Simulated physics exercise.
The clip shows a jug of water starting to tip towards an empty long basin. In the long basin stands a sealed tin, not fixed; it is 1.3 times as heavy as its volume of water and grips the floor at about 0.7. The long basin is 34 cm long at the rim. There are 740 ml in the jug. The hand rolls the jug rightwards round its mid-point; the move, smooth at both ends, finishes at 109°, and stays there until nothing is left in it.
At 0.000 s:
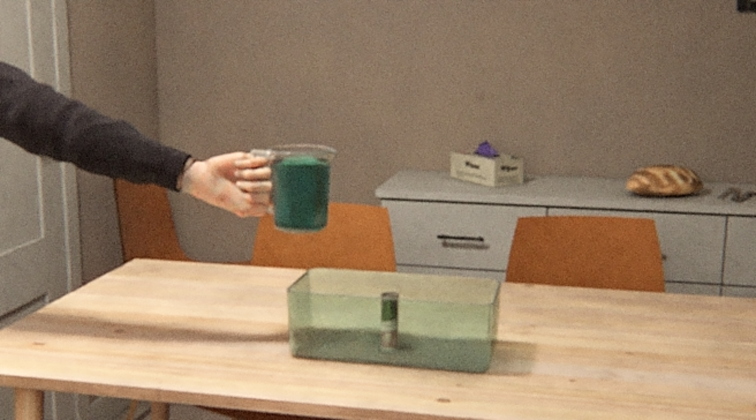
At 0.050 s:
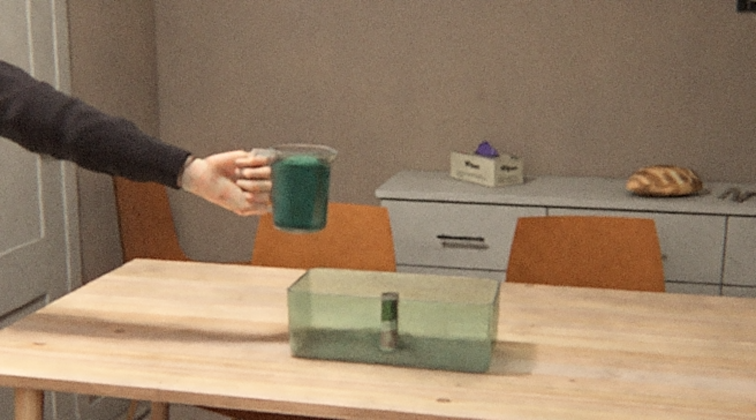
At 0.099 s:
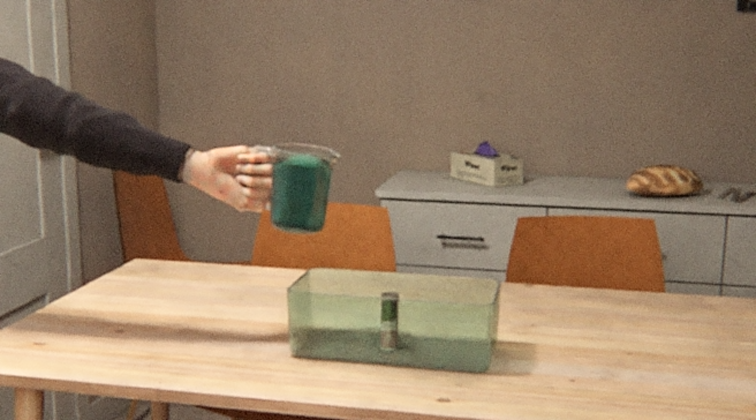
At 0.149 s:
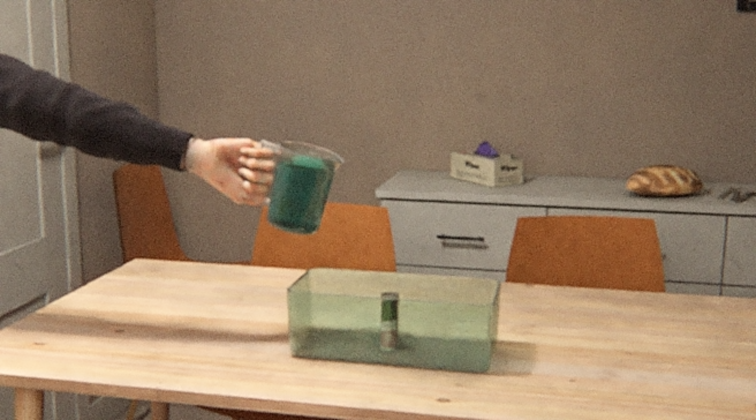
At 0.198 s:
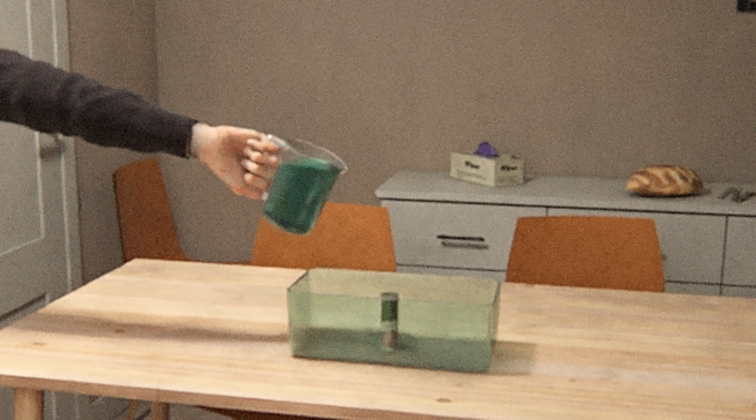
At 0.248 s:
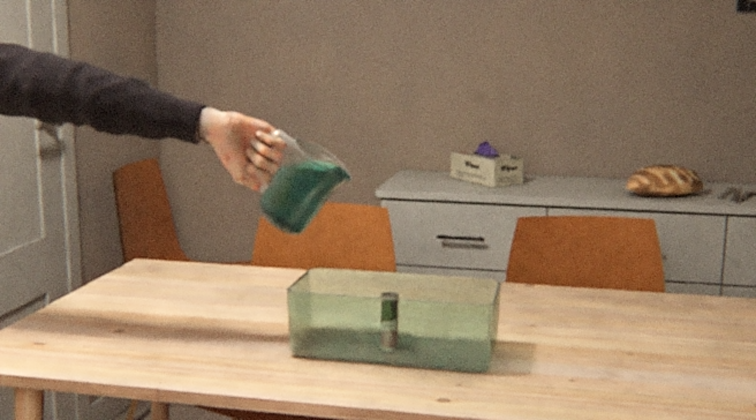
A hand reaching in from the left in a dark sleeve holds a clear jug of dark green liquid upright, then rolls it rightwards, slowly at first, until it leans well over. Below it, a long, see-through green basin with a small tin inside stands on a pale wooden table. The still camera looks across a room with orange chairs, and bread and a tissue box on a grey sideboard.
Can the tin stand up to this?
It goes over.
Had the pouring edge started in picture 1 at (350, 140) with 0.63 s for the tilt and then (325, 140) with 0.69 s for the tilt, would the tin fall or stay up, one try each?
First it keeps standing; then it topples.
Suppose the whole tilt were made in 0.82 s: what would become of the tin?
Then it falls.
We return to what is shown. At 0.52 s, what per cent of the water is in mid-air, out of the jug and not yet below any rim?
Near 28 in a hundred.
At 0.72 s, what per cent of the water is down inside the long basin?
Near 66 in a hundred.
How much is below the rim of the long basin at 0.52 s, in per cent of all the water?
Some 12 per cent.
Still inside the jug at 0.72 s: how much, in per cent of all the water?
Some 14 per cent.
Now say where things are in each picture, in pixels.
In the first frame, tilt 0°; pouring edge (336, 152); surface from (274, 160) to (329, 162); the long basin's rim runs from (298, 280) to (497, 294); the tin's top is at (390, 297).
In the second frame, tilt 2°; pouring edge (337, 153); surface from (275, 159) to (330, 163).
In the third frame, tilt 6°; pouring edge (340, 156); surface from (277, 158) to (332, 164).
In the fourth frame, tilt 13°; pouring edge (344, 162); surface from (280, 159) to (335, 165).
In the fifth frame, tilt 22°; pouring edge (348, 169); surface from (279, 169) to (342, 168).
In the sixth frame, tilt 34°; pouring edge (351, 179); surface from (277, 175) to (349, 173).
Then, 0.52 s in, the tilt is 98° and 60 per cent is still to pour; the tin stands where it began.
Then, 0.72 s in, the tilt is 109° and 15 per cent is still to pour; the tin stands 2 cm from where it began.
Then, 0.93 s in, the tilt is 109° and 1 per cent is still to pour; the tin lies on its side.
Then, 1.16 s in, the tilt is 109° and 0 per cent is still to pour; the tin lies on its side.
Finally, the tin lies on its side.
